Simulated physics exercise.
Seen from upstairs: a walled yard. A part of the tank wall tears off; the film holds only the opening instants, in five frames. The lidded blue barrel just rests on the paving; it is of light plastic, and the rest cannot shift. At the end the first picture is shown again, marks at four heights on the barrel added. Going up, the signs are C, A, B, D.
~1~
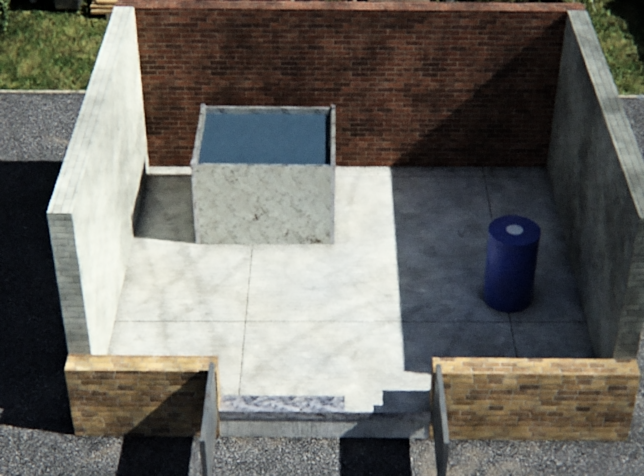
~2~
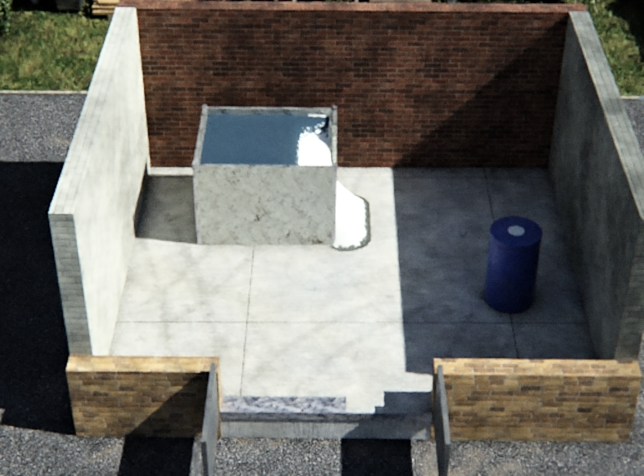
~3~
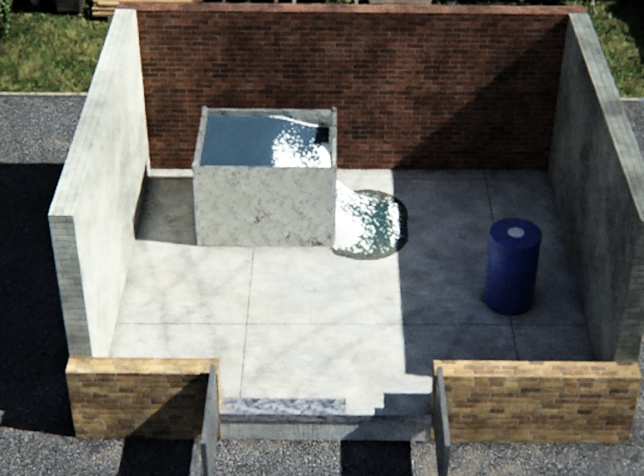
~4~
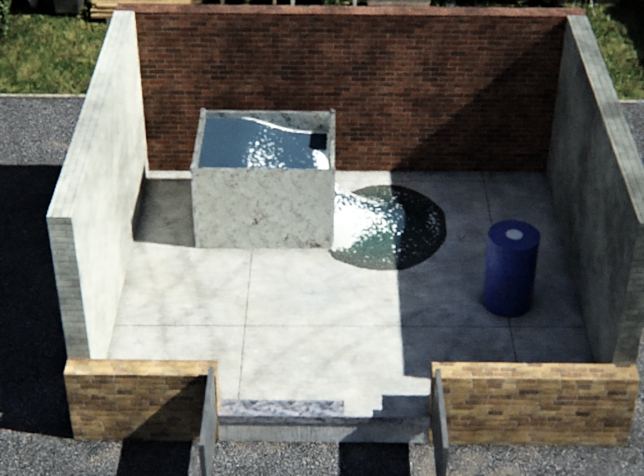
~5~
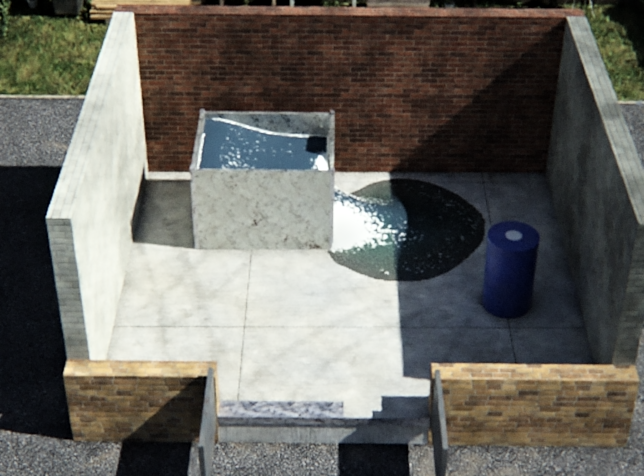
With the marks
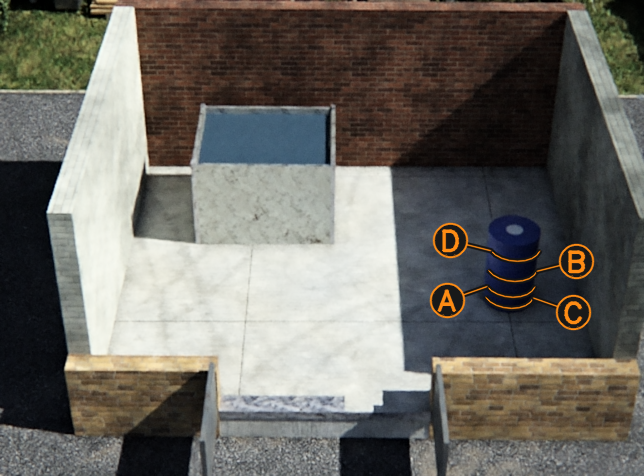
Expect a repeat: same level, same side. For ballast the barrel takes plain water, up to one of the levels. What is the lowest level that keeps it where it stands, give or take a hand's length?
Go for B.
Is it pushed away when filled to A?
Yes.
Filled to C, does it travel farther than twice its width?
Yes, clearly.
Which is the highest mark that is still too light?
A.
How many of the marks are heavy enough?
Two.
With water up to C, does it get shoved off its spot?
Yes, that goes wrong.
On the marked copy, A at (512, 297); B at (514, 281); C at (511, 308); D at (517, 261); from the bottom up C, A, B, D.
For mark A, it is pushed about twice its own width away.
For mark B, it does not move.
For mark C, it is pushed about 7 times its own width away.
For mark D, it does not move.
